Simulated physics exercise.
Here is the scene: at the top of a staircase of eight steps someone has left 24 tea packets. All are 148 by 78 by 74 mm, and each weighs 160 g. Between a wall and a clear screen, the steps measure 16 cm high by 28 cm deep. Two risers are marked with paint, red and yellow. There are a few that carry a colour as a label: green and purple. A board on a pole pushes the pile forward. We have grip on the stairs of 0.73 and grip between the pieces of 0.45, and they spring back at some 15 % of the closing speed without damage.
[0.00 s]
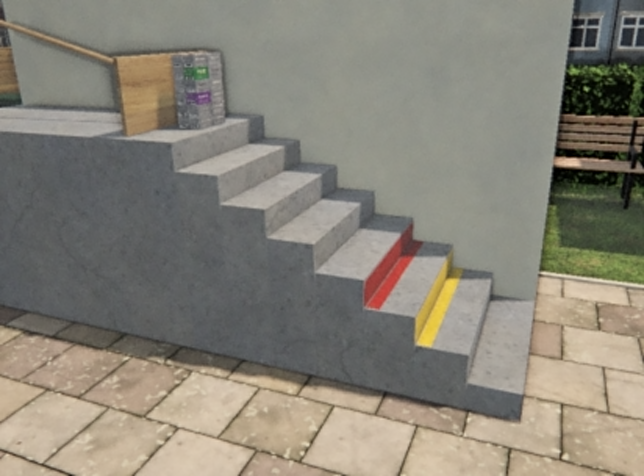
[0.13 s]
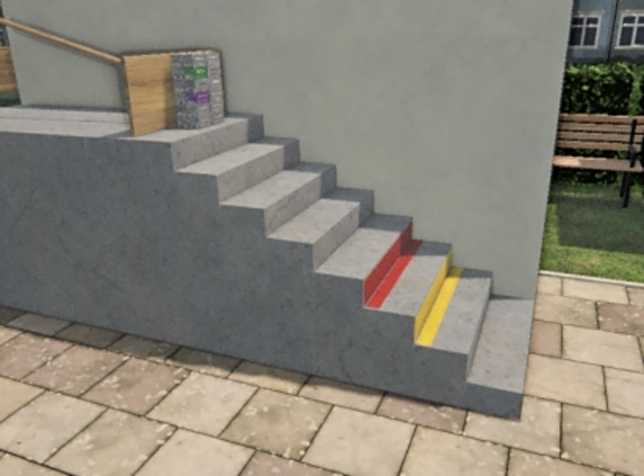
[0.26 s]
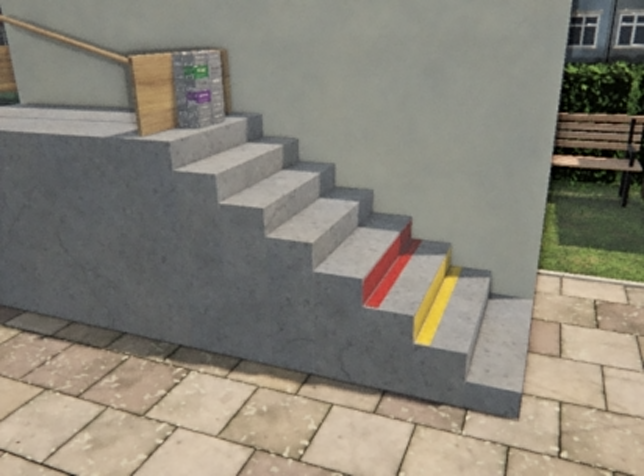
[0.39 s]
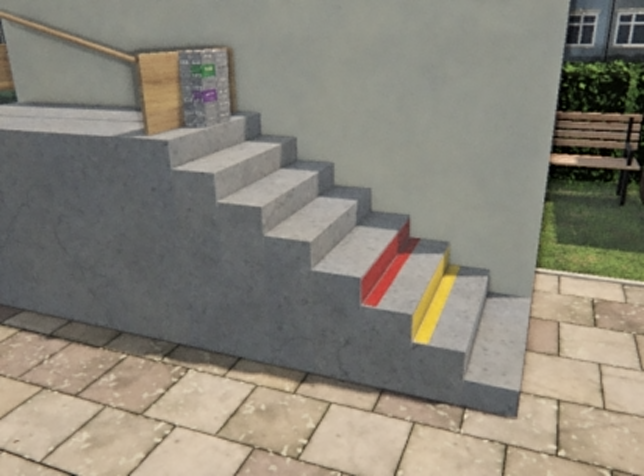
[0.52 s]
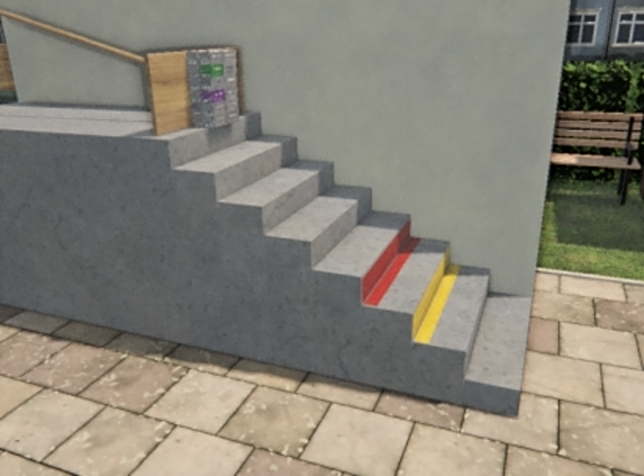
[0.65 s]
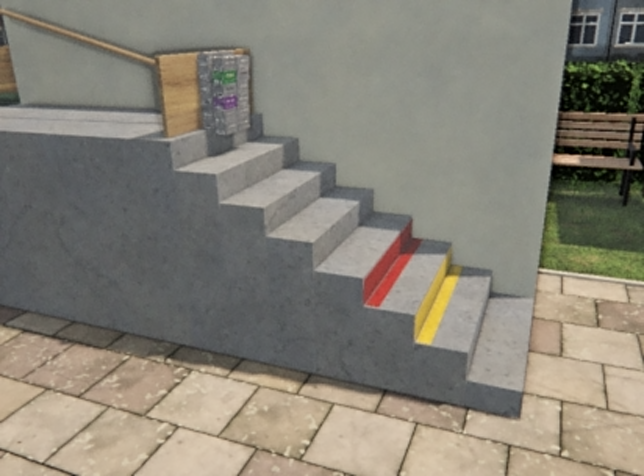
Stack of small grey packets being pushed rightward by a wooden board on a pole to the top edge of concrete steps.
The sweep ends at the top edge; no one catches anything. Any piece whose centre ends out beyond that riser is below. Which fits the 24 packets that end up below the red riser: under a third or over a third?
It fits fewer than one in three.
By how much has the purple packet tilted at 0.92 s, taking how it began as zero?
Roughly 10°.
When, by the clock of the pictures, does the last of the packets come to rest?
Close to 2.5 seconds, I'd say.
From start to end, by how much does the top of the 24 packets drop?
Roughly 38 centimetres lower at the end.
Around 0.92 s, none of the 24 packets below the red riser, 24 disturbed; green packet tipped 17°, 17 cm lower; purple packet tipped 11°, 16 cm lower.
Around 1.42 s, none of the 24 packets below the red riser, 24 disturbed; purple packet on its side; green packet tipped 60°, 76 cm lower.
Finally (2.8 s), 3 of the 24 packets below the red riser; green packet on its side; purple packet on its side. That is 12 per cent. Seen by the last camera, middles, green packet near (306, 216), purple packet near (266, 180).
